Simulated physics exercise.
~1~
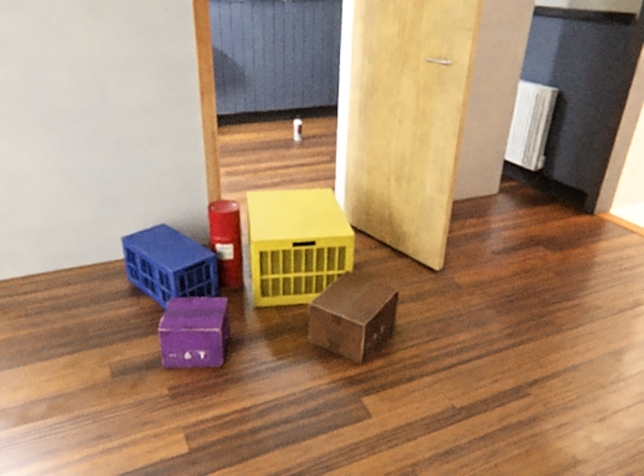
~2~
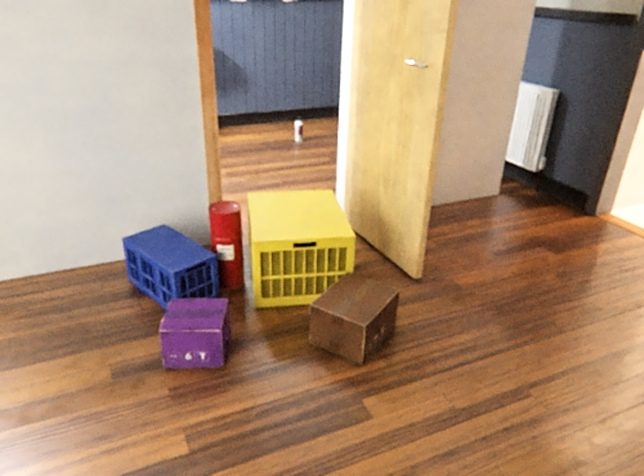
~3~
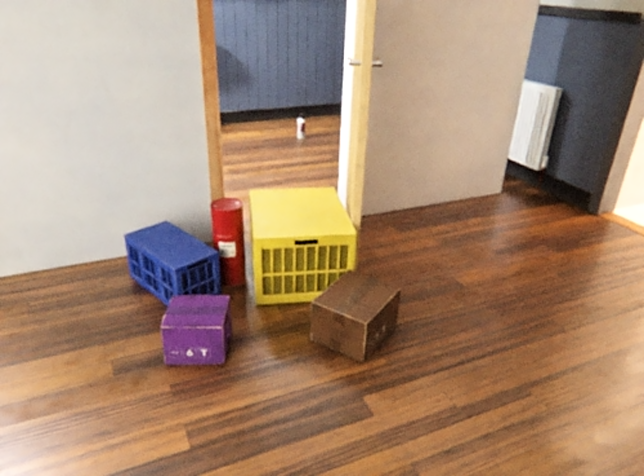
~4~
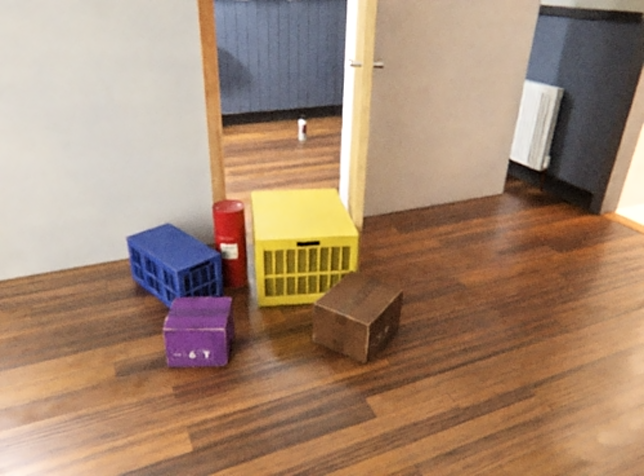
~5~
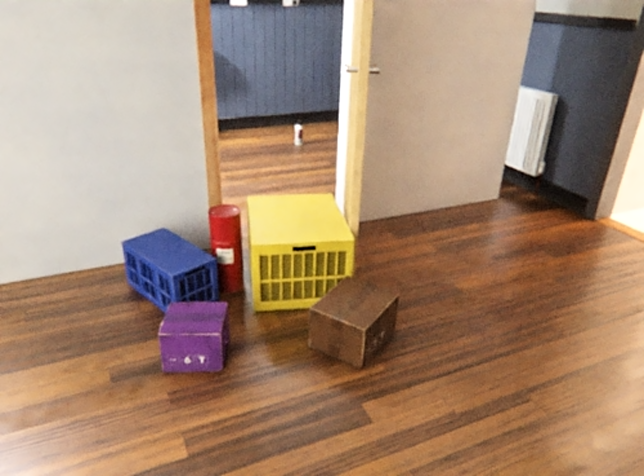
A pale wooden door stands wide open in a doorway, seen from slightly above by a gently swaying camera in a room with a glossy wood-plank floor. Before the opening sit a yellow slatted chest, a red canister and a blue crate to its left, a purple box in front, and a brown box at lower right. The door swings away from the viewer, its broad face narrowing until mostly its edge shows beside the gray wall. It then rests there, still open, with a small white object visible on the floor beyond. The boxes, crate and canister stay in place throughout.
